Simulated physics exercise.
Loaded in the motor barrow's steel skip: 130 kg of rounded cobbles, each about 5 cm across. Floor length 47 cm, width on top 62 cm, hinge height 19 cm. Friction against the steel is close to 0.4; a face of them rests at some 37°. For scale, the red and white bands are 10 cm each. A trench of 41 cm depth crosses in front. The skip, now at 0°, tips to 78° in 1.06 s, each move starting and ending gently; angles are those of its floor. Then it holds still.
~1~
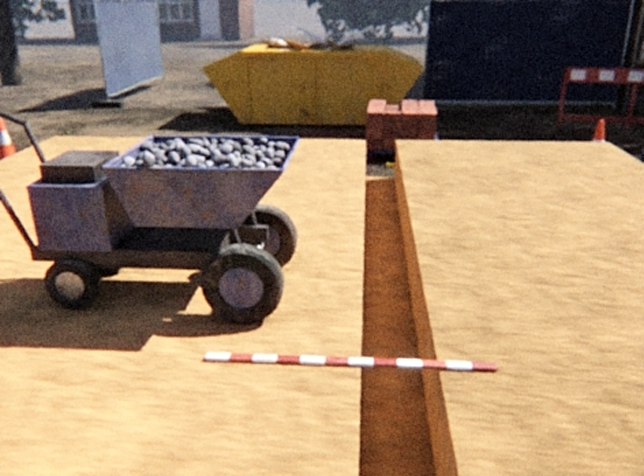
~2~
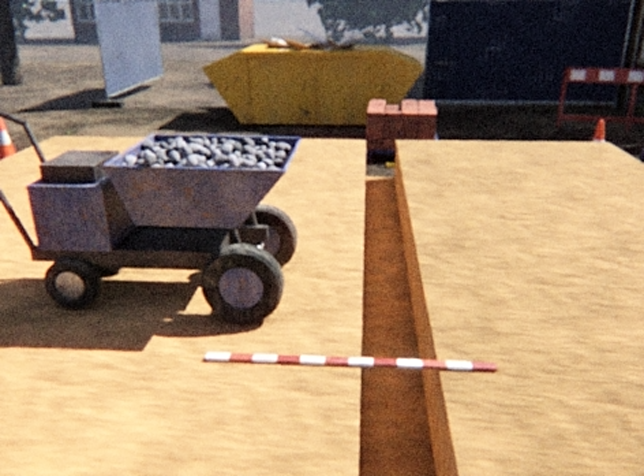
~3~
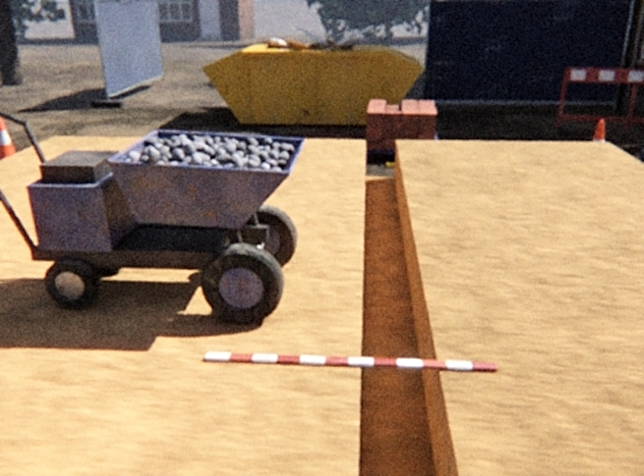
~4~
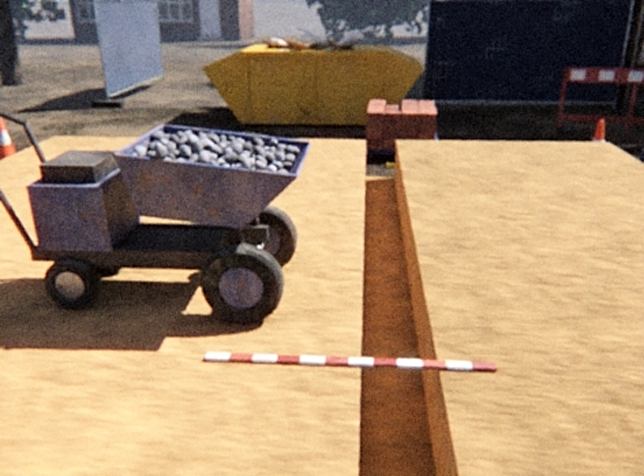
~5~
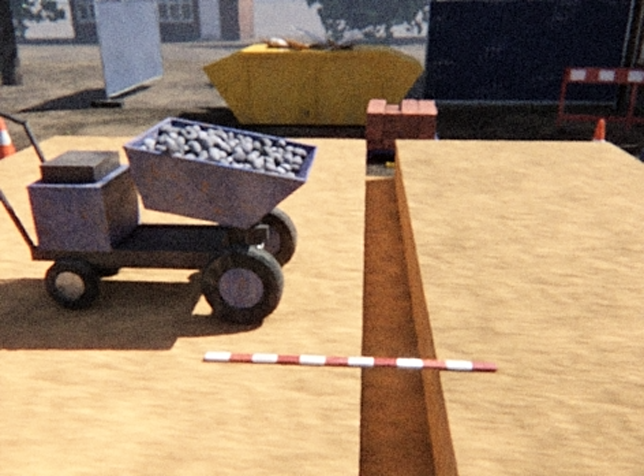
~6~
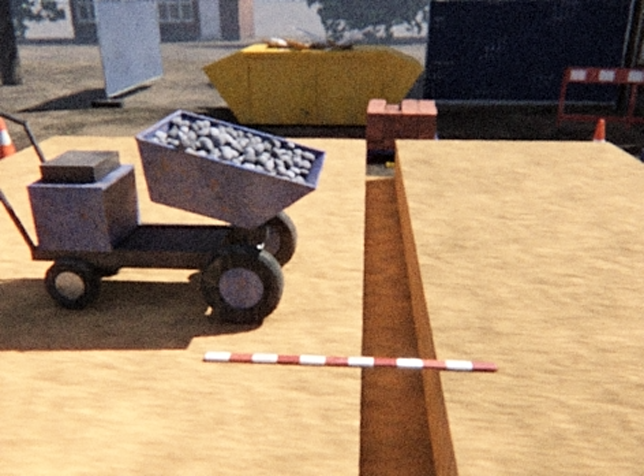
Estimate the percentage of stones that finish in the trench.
About 87 per cent.
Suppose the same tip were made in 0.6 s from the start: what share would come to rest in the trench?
In that case some 70 per cent.
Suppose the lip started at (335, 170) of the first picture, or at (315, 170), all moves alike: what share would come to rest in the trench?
About 30 and 50 per cent.
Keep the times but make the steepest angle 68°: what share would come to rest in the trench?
It would be near 80 per cent.
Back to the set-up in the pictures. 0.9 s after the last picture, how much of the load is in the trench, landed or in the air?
About 50 per cent by then.
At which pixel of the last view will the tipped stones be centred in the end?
Their middle is at about (399, 348).
Then, 0.5 s after the last picture the floor is at 66°, 98 % in the skip, 2 % in the trench; the foremost stones are at (387, 261).
Then, 0.9 s after the last picture the floor is at 78°, 40 % in the skip, 51 % in the trench, 9 % past the trench; the foremost stones are at (476, 292).
Then, 1.2 s after the last picture the floor is at 78°, 9 % in the skip, 78 % in the trench, 13 % past the trench; the foremost stones are at (553, 292).
Then, 3.2 s after the last picture the floor is at 78°, 0 % in the skip, 87 % in the trench, 13 % past the trench; the foremost stones are at (595, 293).
